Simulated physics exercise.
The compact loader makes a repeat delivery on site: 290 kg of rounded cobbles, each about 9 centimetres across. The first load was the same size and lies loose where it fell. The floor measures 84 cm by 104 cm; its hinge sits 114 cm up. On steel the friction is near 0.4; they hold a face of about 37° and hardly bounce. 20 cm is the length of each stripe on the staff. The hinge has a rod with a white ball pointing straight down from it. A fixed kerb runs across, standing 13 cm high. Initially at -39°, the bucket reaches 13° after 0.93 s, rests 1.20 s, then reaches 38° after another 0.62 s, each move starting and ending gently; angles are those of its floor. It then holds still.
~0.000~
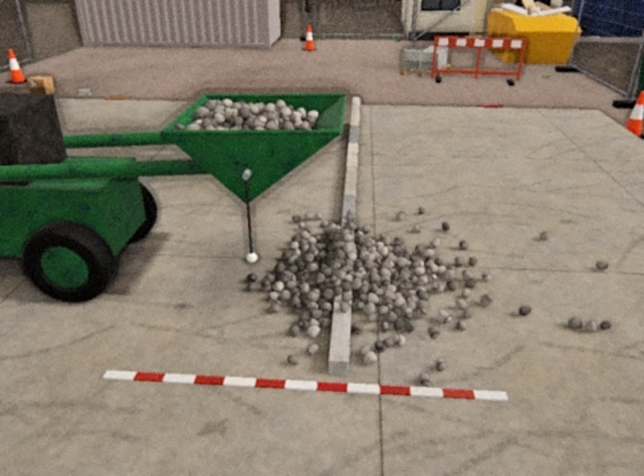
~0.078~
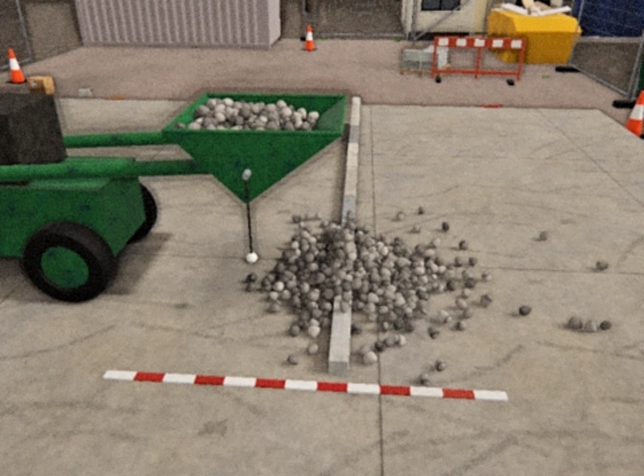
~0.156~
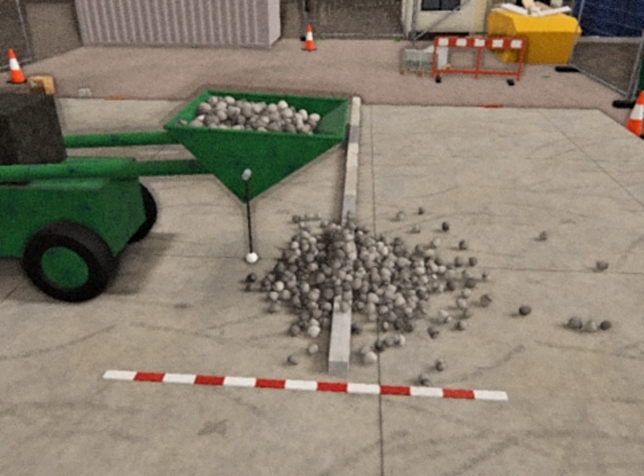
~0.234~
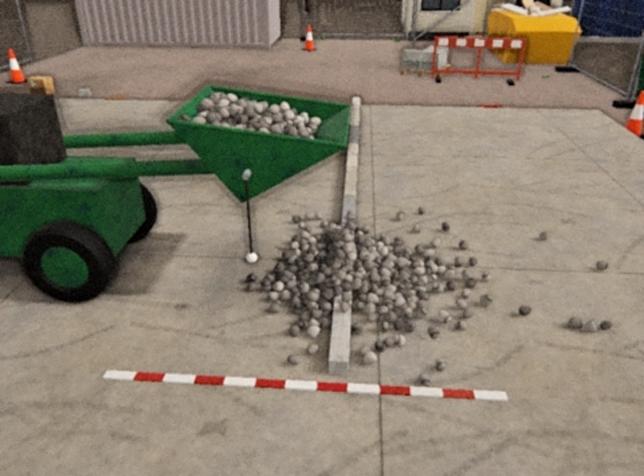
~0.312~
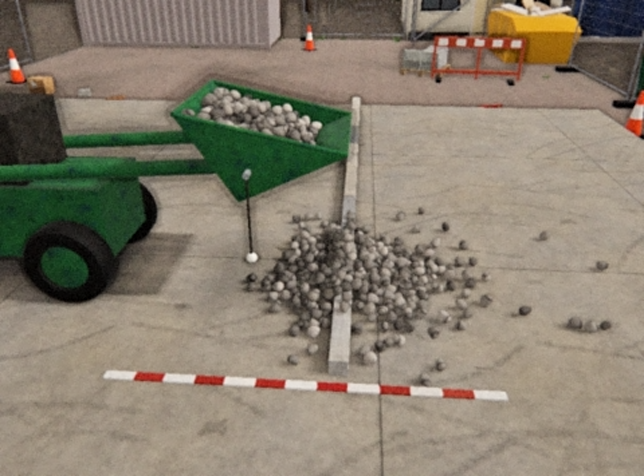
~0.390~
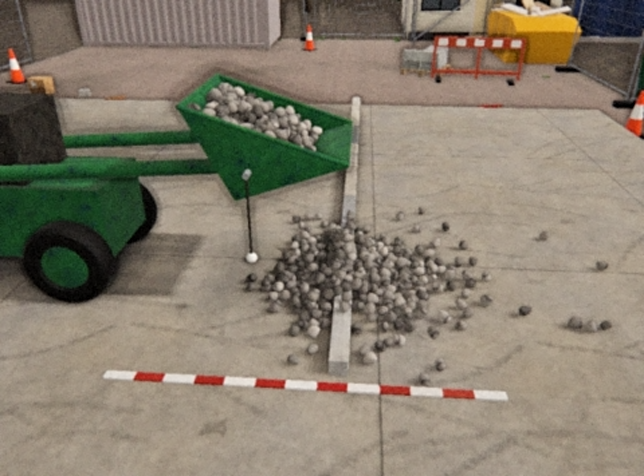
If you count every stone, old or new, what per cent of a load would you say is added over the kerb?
I would say about 76 per cent.
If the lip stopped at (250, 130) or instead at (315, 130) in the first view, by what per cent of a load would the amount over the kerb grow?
I'd say close to 0 per cent for one and close to 50 per cent for the other, in that order.
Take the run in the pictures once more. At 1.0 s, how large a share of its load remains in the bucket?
It keeps some 100 percent of its load.
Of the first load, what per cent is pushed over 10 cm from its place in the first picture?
Near 5 per cent, I reckon.
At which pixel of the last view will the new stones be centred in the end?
Middle: Approx. (374, 265) px.
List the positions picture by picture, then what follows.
The first frame shows lip at (340, 132), floor tilted -39°, highest stones at (224, 110). The earlier load is highest near (341, 252), 23 cm above ground level, 50 % on this side of the kerb, 50 % over the kerb.
The second frame shows lip at (341, 134), floor tilted -38°, highest stones at (224, 110); the stones move at 0.1 m/s on average.
The third frame shows lip at (343, 139), floor tilted -35°, highest stones at (221, 107); the stones move at 0.2 m/s on average.
The fourth frame shows lip at (346, 146), floor tilted -31°, highest stones at (224, 104); the stones move at 0.2 m/s on average.
In the fifth frame, the bucket is at -25°, its lip at (348, 156); the top of the load is at (225, 98); the stones move at 0.3 m/s on average.
In the sixth frame, the bucket is at -19°, its lip at (349, 166); the top of the load is at (226, 95); the stones move at 0.3 m/s on average.
After 0.7 s the floor is at 5°; in per cent of one load, 100 in the bucket, 50 on this side of the kerb, 50 over the kerb; the foremost stones are at (548, 288).
After 1.0 s the floor is at 13°; in per cent of one load, 100 in the bucket, 50 on this side of the kerb, 50 over the kerb; the foremost stones are at (548, 288).
After 3.2 s the floor is at 38°; in per cent of one load, 0 in the bucket, 79 on this side of the kerb, 121 over the kerb; the foremost stones are at (550, 279).
After 5.8 s the floor is at 38°; in per cent of one load, 0 in the bucket, 74 on this side of the kerb, 126 over the kerb; the foremost stones are at (550, 279). Net gain over the kerb, 76.
